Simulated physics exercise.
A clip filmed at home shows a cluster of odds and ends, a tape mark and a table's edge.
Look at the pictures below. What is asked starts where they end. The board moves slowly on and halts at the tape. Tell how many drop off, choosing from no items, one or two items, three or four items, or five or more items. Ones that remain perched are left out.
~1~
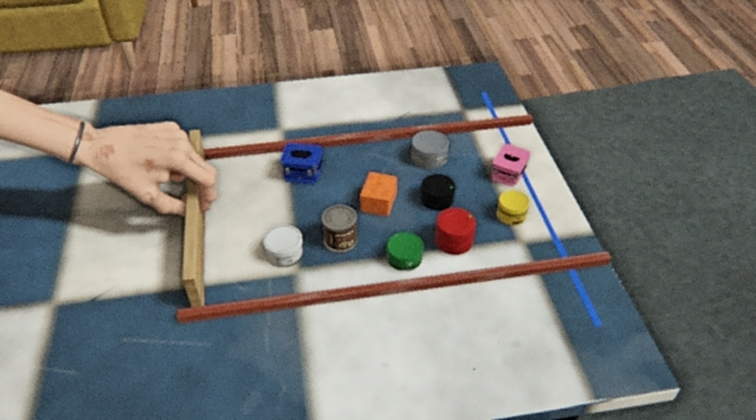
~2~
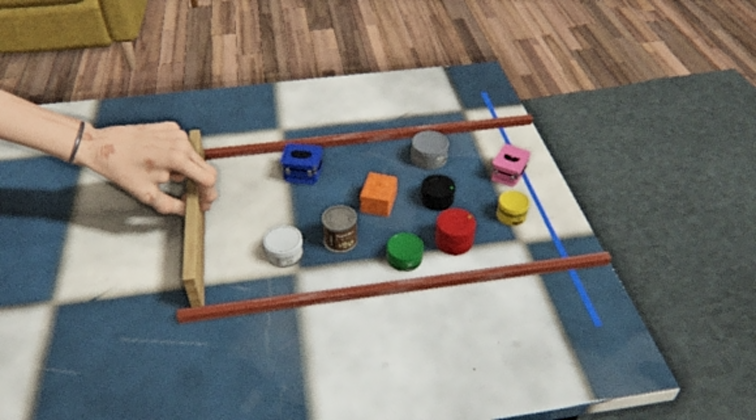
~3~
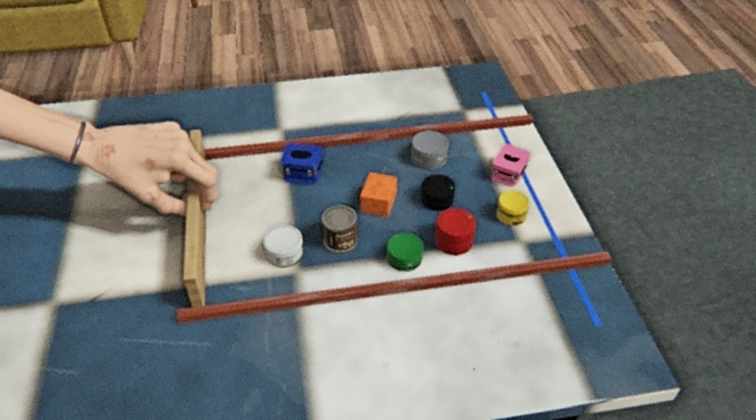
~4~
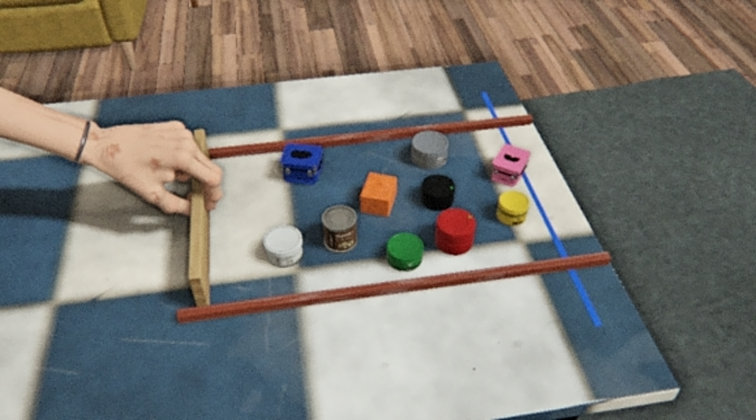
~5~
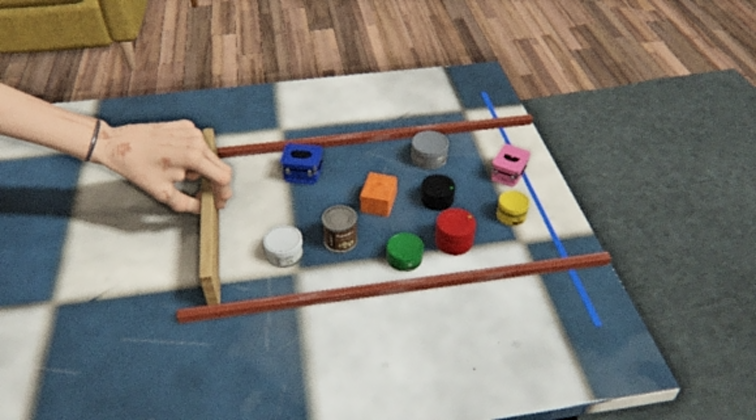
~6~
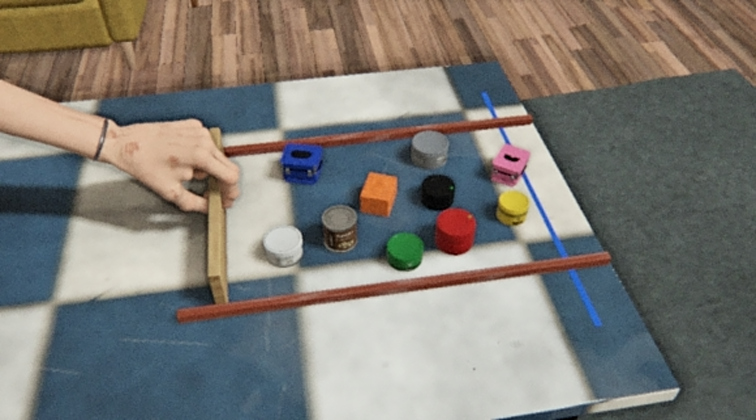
I expect that five pieces or more will leave the table.
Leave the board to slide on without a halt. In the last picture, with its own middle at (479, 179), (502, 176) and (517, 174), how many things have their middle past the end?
The numbers are 0, 1 and 3.
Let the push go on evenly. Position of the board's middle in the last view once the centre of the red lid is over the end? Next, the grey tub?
Near (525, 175) in the first case, near (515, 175) in the other.
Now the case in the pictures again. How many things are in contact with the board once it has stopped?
The count is 4.
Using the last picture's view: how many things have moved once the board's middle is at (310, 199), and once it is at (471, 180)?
Tally: First 3; then 10.
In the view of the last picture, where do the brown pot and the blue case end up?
The brown pot comes to rest close to (573, 188), while the blue case rests close to (528, 136).
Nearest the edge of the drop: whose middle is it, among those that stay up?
The one you want is the brown pot.
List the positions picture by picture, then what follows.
In the first picture, pink case (510, 166); yellow tub (513, 208); grey tub (430, 150); board (196, 212); tape (531, 188).
In the second picture, yellow tub (513, 209); white pot (283, 246).
In the third picture, grey tub (430, 150); brown pot (340, 230).
In the fourth picture, pink case (510, 166); black lid (438, 193).
In the fifth picture, yellow tub (513, 209); green tub (405, 252).
In the sixth picture, pink case (510, 166); yellow tub (513, 209); grey tub (430, 150); board (218, 210); tape (531, 188).
A little later, none off yet; pink case at rest near (510, 166); yellow tub at rest near (513, 209); grey tub at rest near (430, 150).
When it is over, the number that fall off is five or more; down, black lid, red lid, grey tub, yellow tub and pink case.
